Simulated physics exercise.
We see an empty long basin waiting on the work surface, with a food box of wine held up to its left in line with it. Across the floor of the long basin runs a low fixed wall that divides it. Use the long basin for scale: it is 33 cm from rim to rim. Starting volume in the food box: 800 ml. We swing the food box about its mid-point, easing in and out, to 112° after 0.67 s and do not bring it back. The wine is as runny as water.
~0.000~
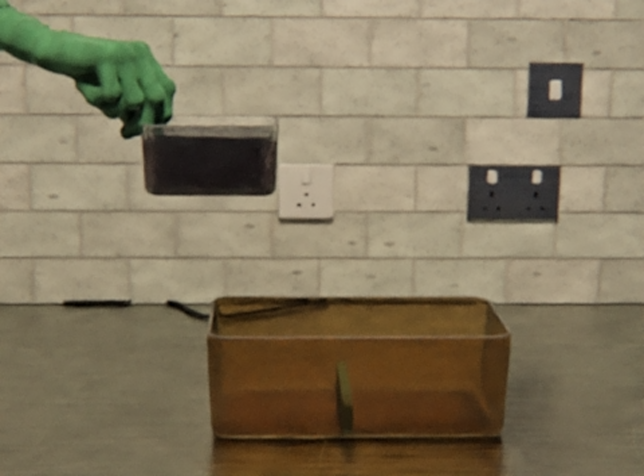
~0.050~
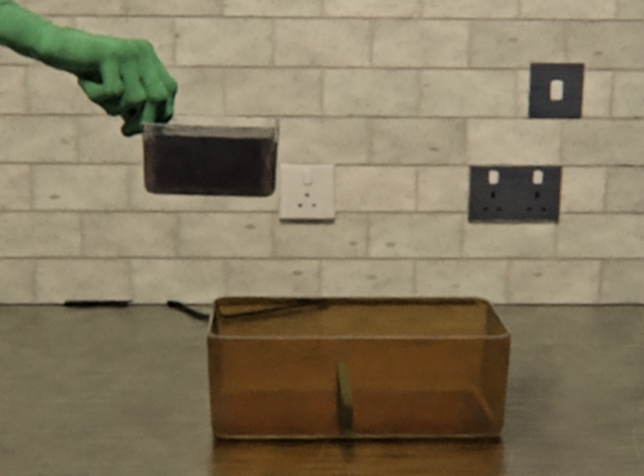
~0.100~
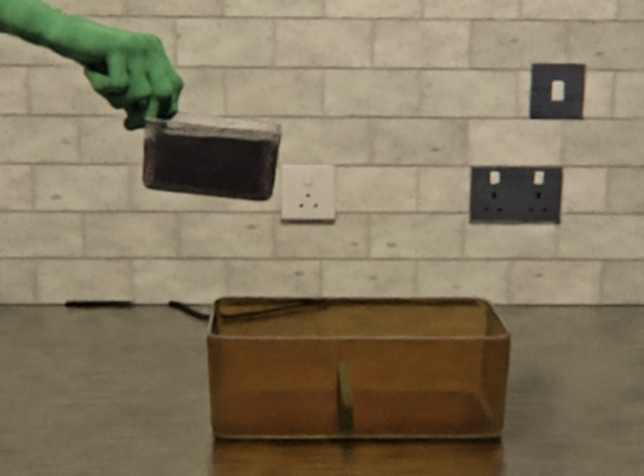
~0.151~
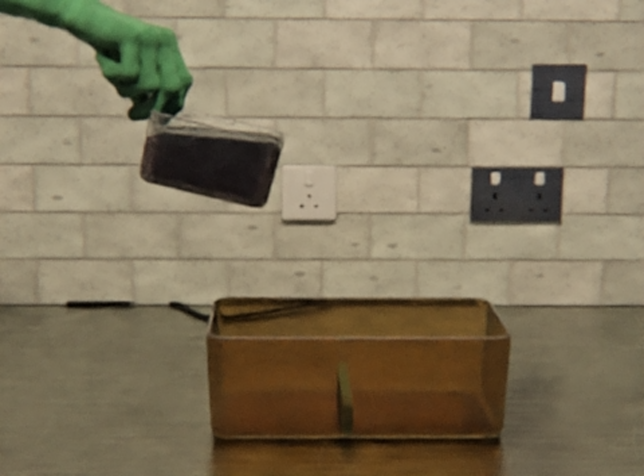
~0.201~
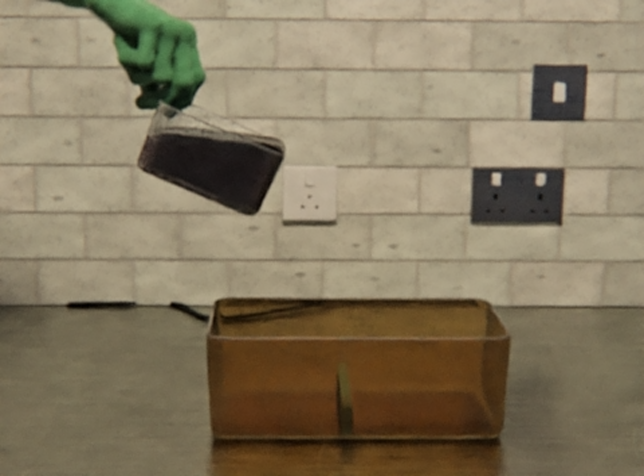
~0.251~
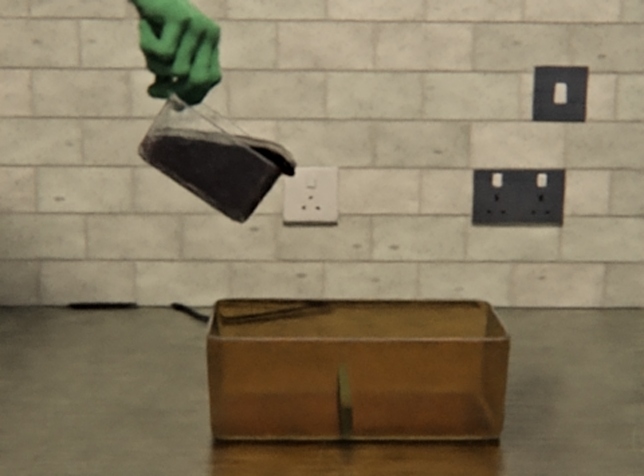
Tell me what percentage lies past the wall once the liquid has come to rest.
Some 45 per cent.
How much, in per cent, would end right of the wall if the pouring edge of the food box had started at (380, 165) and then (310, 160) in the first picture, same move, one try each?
Try 1: Approx. 85 %; try 2: Approx. 65 %.
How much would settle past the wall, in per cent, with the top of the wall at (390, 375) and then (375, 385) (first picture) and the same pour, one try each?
Some 10 in a hundred, then some 20 in a hundred.
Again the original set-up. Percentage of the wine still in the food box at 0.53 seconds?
At that time about 16 in a hundred parts are still held.
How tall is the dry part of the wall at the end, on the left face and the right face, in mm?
Left about 16 mm, right about 20 mm.
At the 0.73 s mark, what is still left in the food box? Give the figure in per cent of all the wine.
Around 2 in a hundred.
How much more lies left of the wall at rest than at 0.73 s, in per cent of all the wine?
It comes to about 7 per cent.
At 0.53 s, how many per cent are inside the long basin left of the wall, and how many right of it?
About 8 left, 24 right.
Then, 0.53 s in, the tilt is 100° and 17 per cent is still to pour, 8 is left of the wall and 24 right of it.
Then, 0.73 s in, the tilt is 112° and 2 per cent is still to pour, 45 is left of the wall and 46 right of it.
Then, 0.94 s in, the tilt is 112° and 0 per cent is still to pour, 52 is left of the wall and 45 right of it.
Then, 1.17 s in, the tilt is 112° and 0 per cent is still to pour, 52 is left of the wall and 45 right of it.
Finally, 52 per cent lies left of the wall, 45 right of it and 3 outside.
